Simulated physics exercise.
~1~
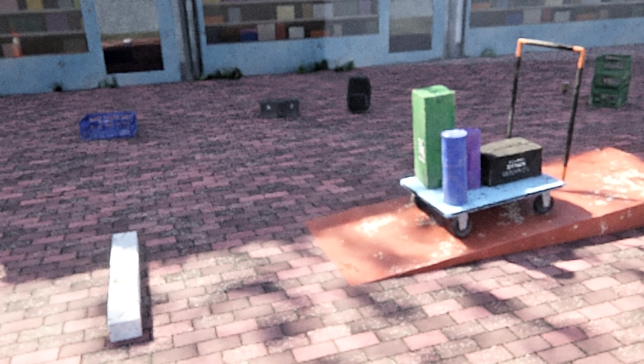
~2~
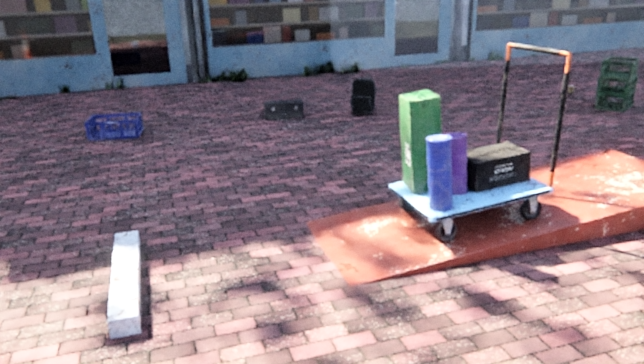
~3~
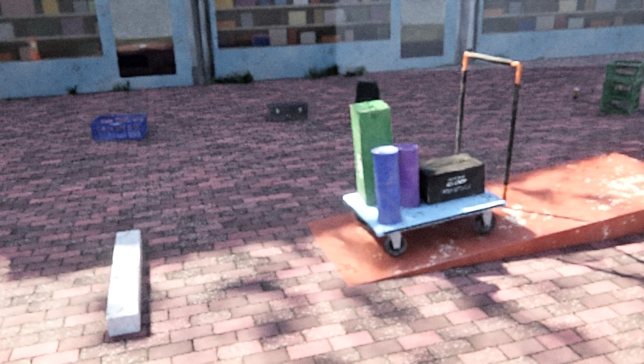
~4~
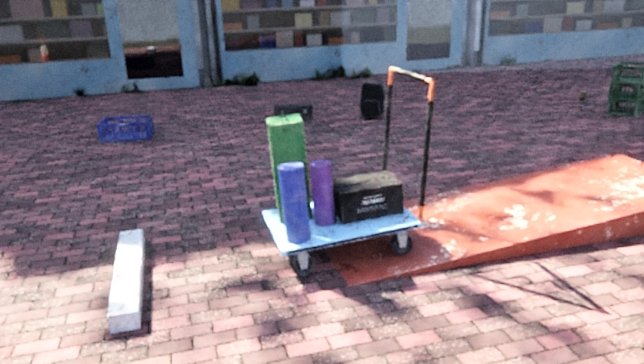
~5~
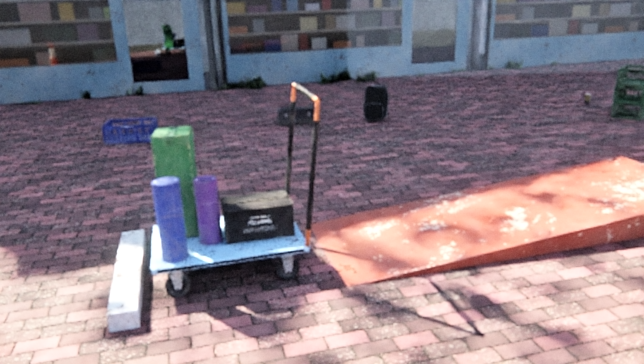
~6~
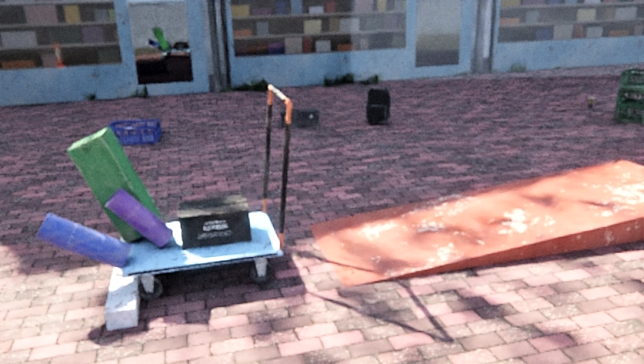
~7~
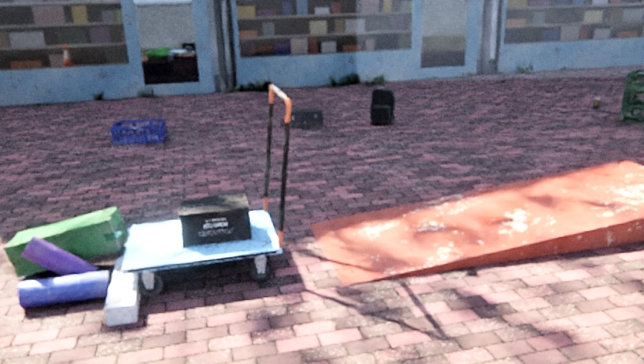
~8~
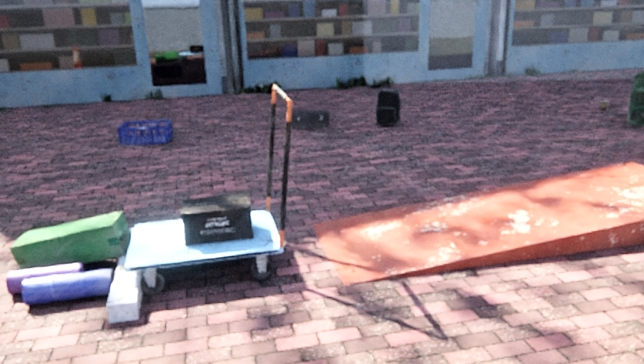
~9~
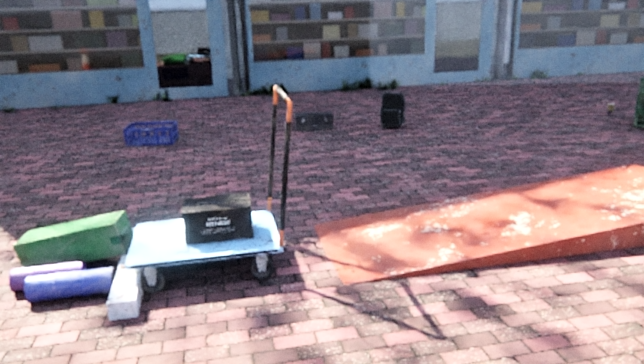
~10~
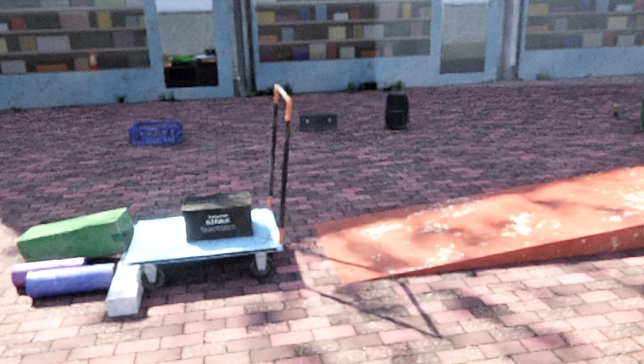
Flat trolley rolling left down an orange ramp, hitting a white kerb and tipping a green box and two canisters onto the bricks, the black box staying aboard.
